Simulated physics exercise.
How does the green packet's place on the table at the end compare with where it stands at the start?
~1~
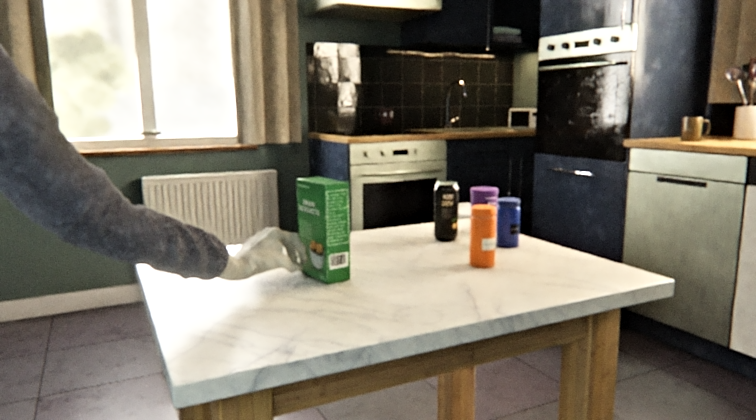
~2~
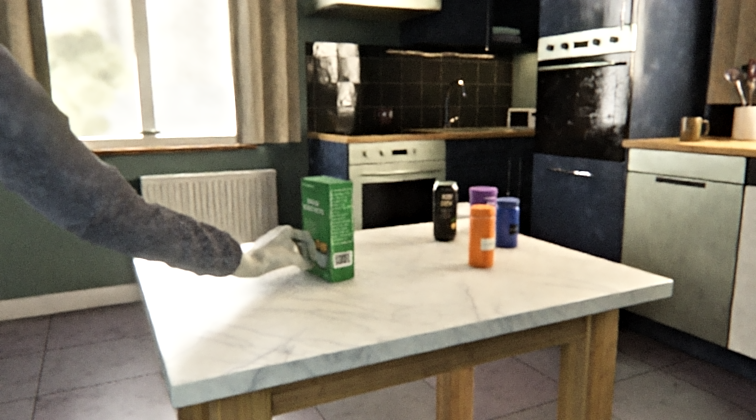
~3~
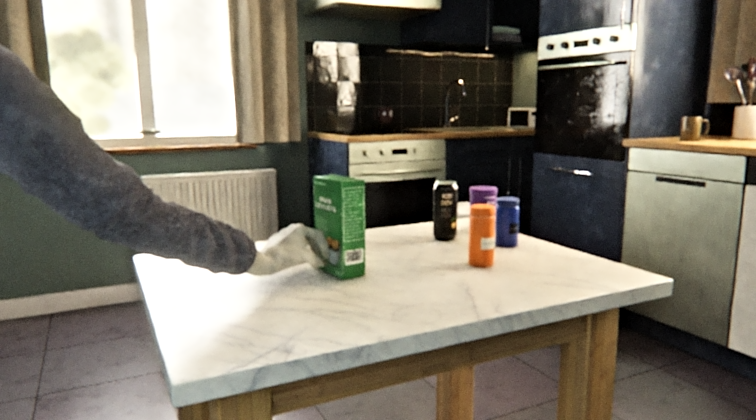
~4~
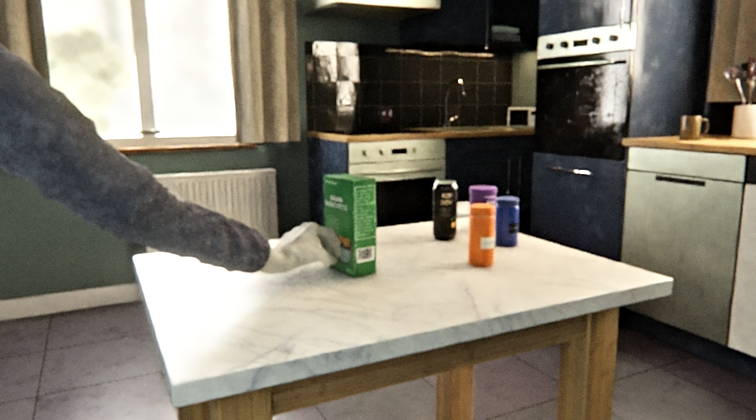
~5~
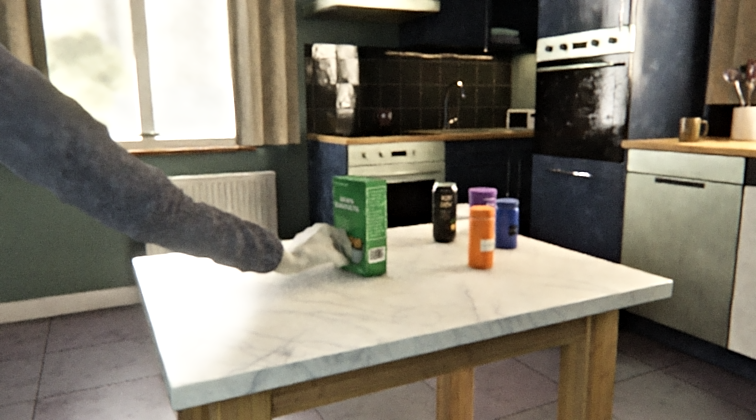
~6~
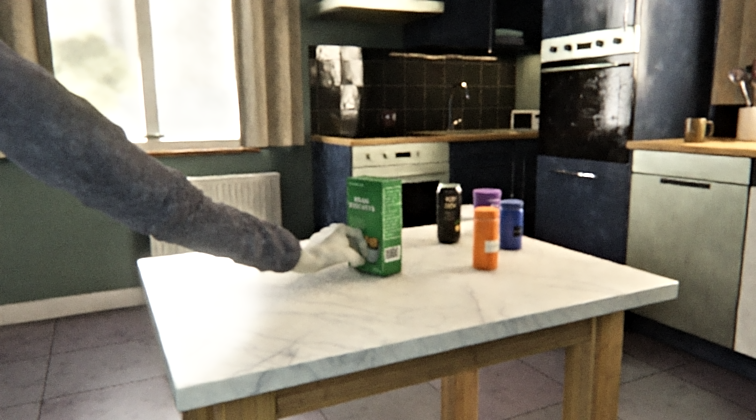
At the end the green packet stands a little farther to the right, closer to the black can and the orange shaker than it is at the start.
